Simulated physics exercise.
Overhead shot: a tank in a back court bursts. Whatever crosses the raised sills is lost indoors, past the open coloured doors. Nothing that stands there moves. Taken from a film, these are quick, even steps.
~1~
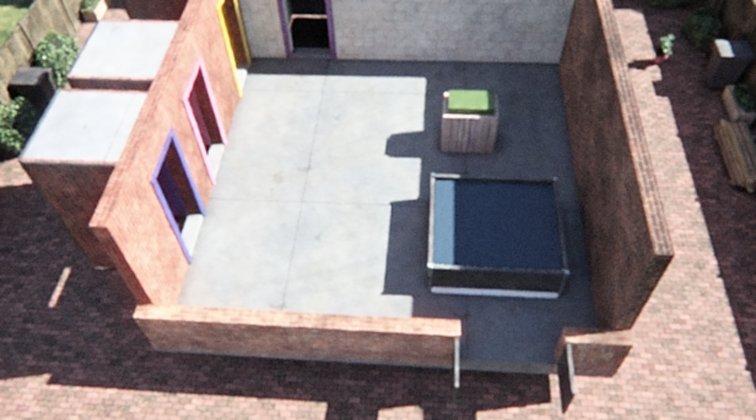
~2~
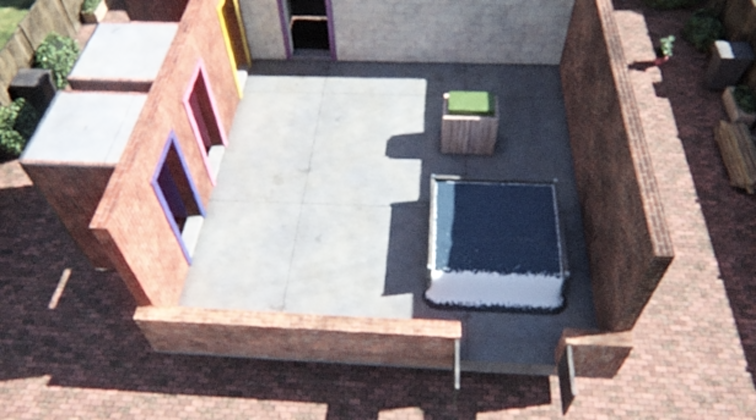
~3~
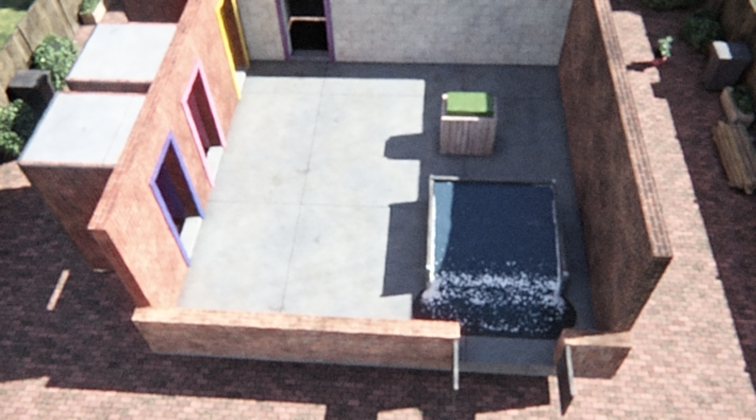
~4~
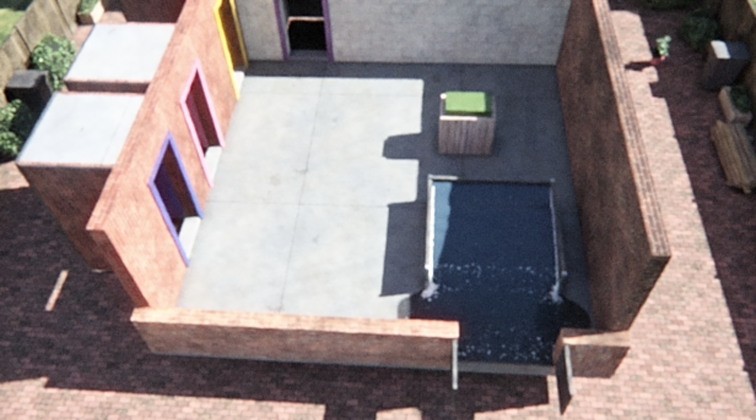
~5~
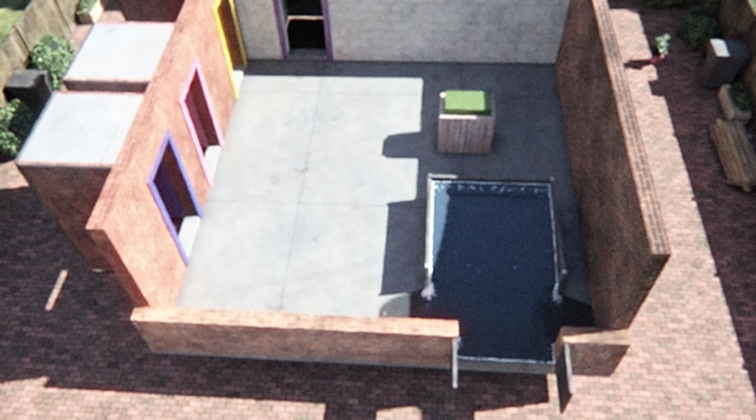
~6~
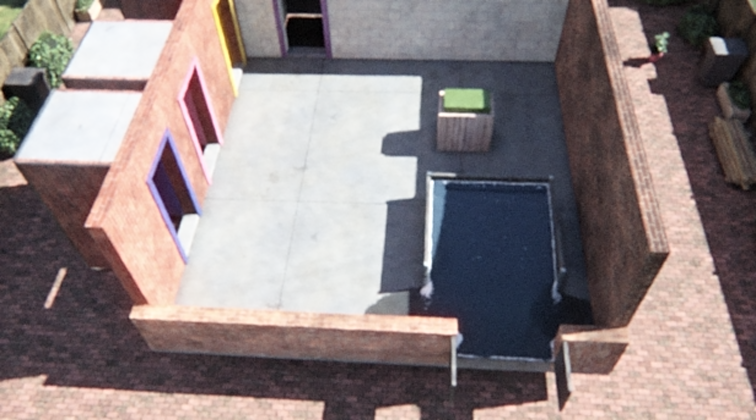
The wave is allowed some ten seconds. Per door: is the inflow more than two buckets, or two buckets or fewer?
In the end blue door: Little enough water; pink door: Little enough water; purple door: Little enough water; yellow door: Little enough water.
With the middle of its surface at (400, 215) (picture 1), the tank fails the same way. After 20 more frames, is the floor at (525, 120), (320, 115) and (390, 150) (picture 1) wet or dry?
First spot bare, second bare, third bare.
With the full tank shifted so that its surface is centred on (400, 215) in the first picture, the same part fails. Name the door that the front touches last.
Observation: The purple-painted one.
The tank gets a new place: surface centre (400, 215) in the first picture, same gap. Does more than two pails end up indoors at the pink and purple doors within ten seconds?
At the pink door it comes out lower; at the purple door it comes out lower.
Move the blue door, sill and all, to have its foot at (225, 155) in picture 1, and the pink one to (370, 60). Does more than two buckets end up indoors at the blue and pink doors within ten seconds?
I'd say the blue door falls short, while the pink door falls short.
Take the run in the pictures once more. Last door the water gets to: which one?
I'd go with the purple one.
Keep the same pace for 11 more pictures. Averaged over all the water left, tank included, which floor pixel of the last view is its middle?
My pick is pixel (467, 282).
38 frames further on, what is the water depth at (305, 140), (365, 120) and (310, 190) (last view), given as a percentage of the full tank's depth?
Estimated readings in sequence: 0, 0, 2 percent.
A moment on, water covers 10 % of the floor; the blue door not reached, the pink door not reached, the purple door not reached, the yellow door not reached.
Next, water covers 20 % of the floor; the blue door not reached, the pink door not reached, the purple door not reached, the yellow door not reached.
Then, water covers 30 % of the floor; the blue door wet at the sill, nothing in, the pink door not reached, the purple door not reached, the yellow door not reached.
Later, water covers 45 % of the floor; the blue door wet at the sill, nothing in, the pink door wet at the sill, nothing in, the purple door not reached, the yellow door not reached.
In the end, water covers 50 % of the floor; the blue door wet at the sill, nothing in, the pink door wet at the sill, nothing in, the purple door wet at the sill, nothing in, the yellow door wet at the sill, nothing in.
